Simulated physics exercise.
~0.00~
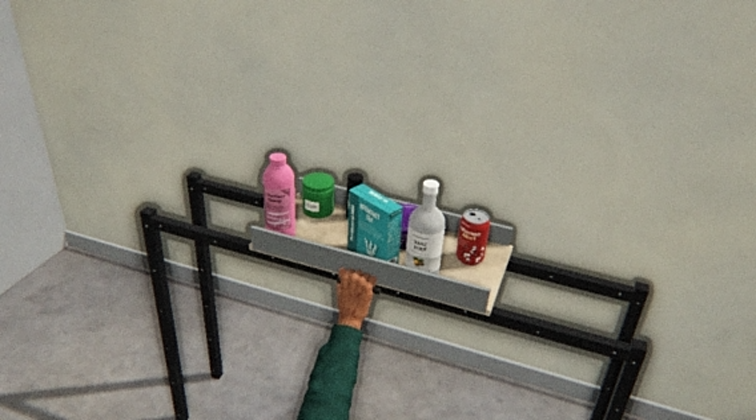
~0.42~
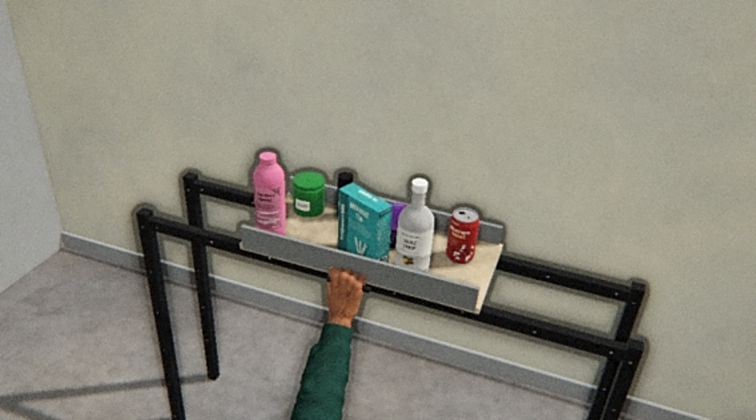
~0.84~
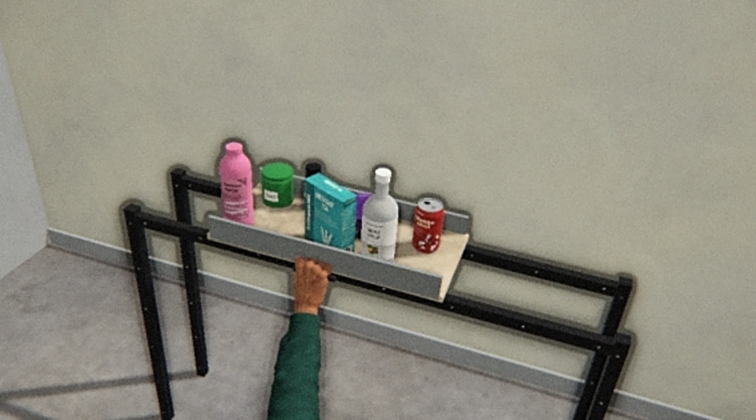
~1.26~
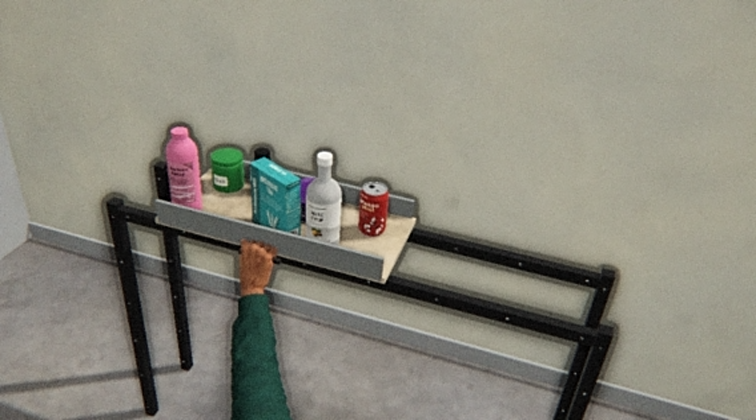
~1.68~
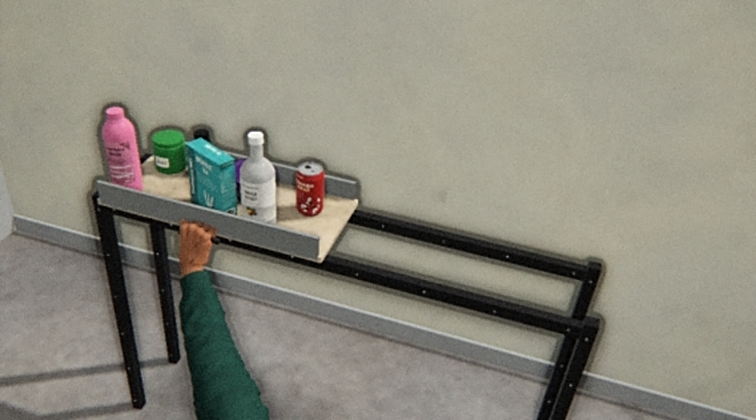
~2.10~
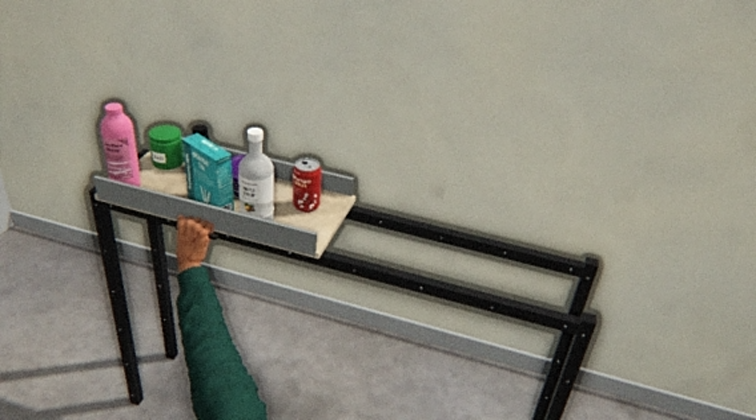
Against a plain wall, a hand slides a tray of bottles and containers left along black rails, everything still upright at the end.
